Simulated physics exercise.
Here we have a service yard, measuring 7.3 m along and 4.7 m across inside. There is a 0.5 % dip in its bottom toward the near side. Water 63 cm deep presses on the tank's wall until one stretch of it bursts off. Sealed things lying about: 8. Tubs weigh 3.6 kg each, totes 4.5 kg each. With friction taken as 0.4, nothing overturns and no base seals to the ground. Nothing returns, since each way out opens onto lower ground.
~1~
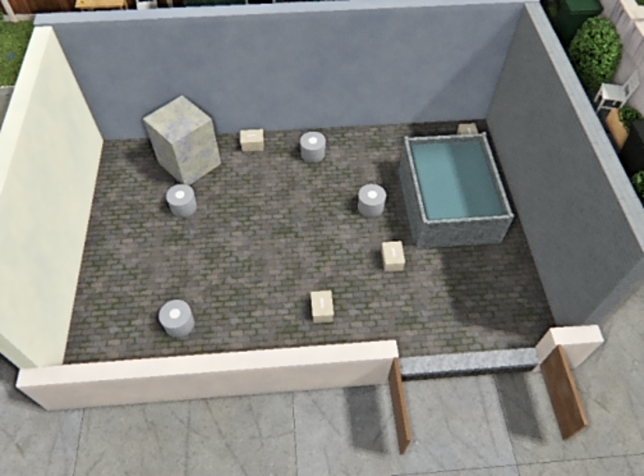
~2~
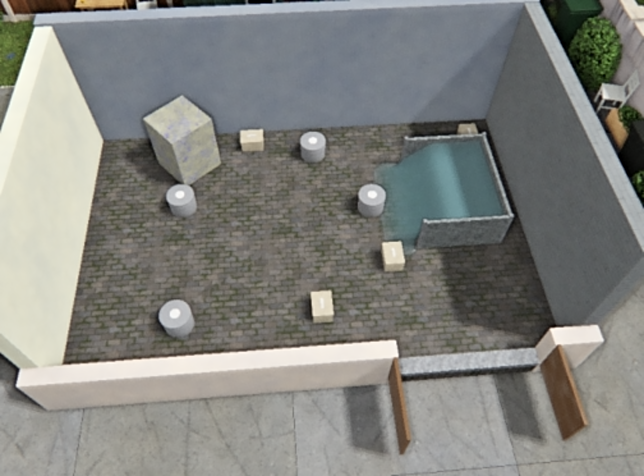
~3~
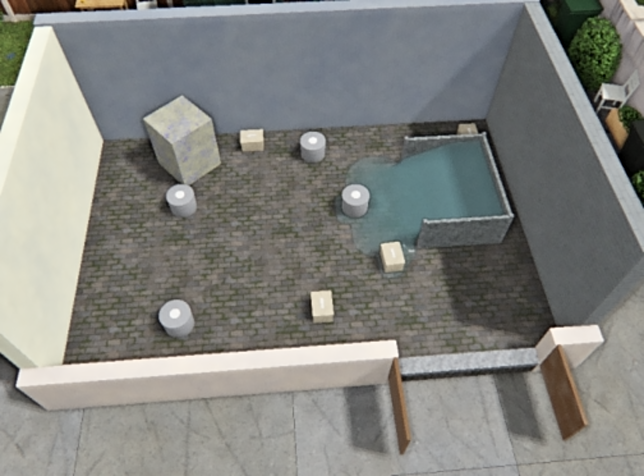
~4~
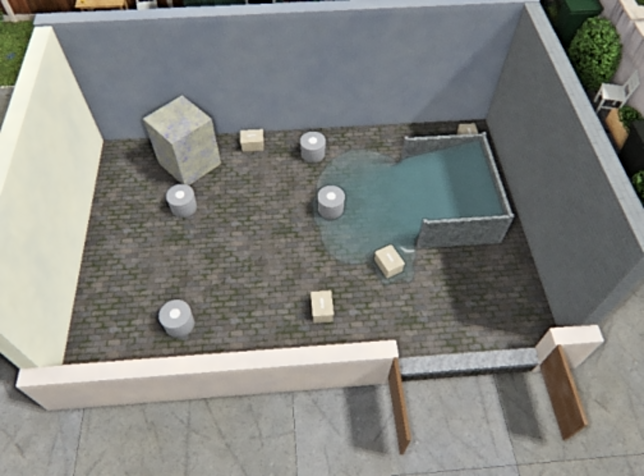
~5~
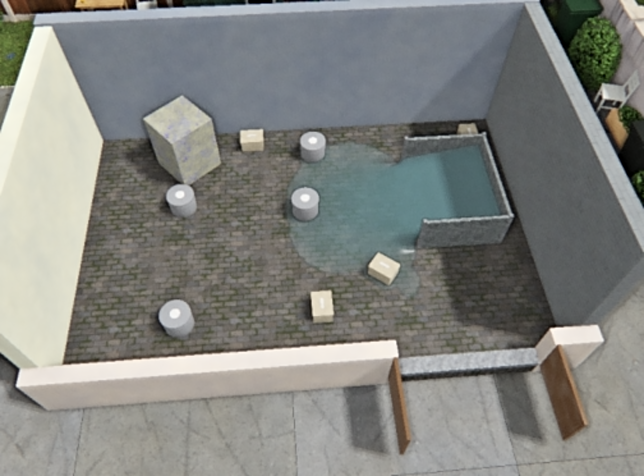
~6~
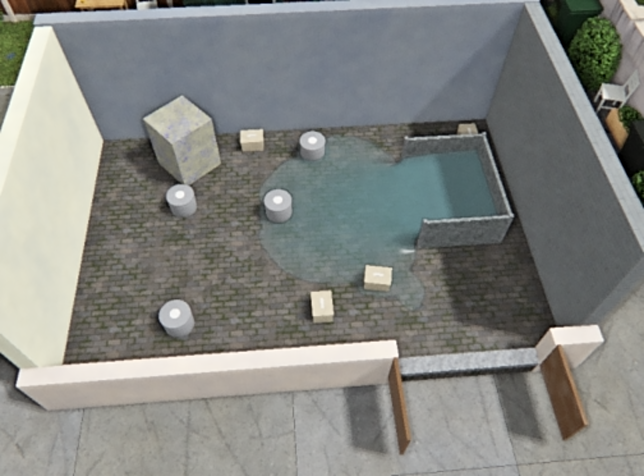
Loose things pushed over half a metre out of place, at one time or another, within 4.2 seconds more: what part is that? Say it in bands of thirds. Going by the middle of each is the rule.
It will be the bulk, two thirds or more.
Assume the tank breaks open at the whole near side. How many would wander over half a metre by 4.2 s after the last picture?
Then 0.
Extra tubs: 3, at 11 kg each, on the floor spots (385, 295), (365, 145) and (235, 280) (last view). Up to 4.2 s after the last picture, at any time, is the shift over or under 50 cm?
In order: Within it, within it, beyond it.
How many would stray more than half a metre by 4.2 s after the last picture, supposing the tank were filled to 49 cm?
It would come to 7 of them.
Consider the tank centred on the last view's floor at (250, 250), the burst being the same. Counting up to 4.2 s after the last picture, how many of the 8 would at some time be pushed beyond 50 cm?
The count would be 4.
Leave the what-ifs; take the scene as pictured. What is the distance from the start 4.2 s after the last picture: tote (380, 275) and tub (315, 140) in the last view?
Respectively, 140 centimetres and 80 centimetres.
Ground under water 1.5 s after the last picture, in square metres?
Somewhere around 24 m2, roughly.
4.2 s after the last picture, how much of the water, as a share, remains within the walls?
Remaining: Approx. 100 per cent.
Then, 0.4 s after the last picture 2 of 8 are over 50 cm from their spots; 1 afloat.
Then, 1.5 s after the last picture 7 of 8 are over 50 cm from their spots; 4 afloat.
Then, 2.8 s after the last picture 7 of 8 are over 50 cm from their spots; 6 afloat.
Then, 4.2 s after the last picture 5 of 8 are over 50 cm from their spots, and 7 have been at some point; 6 afloat.
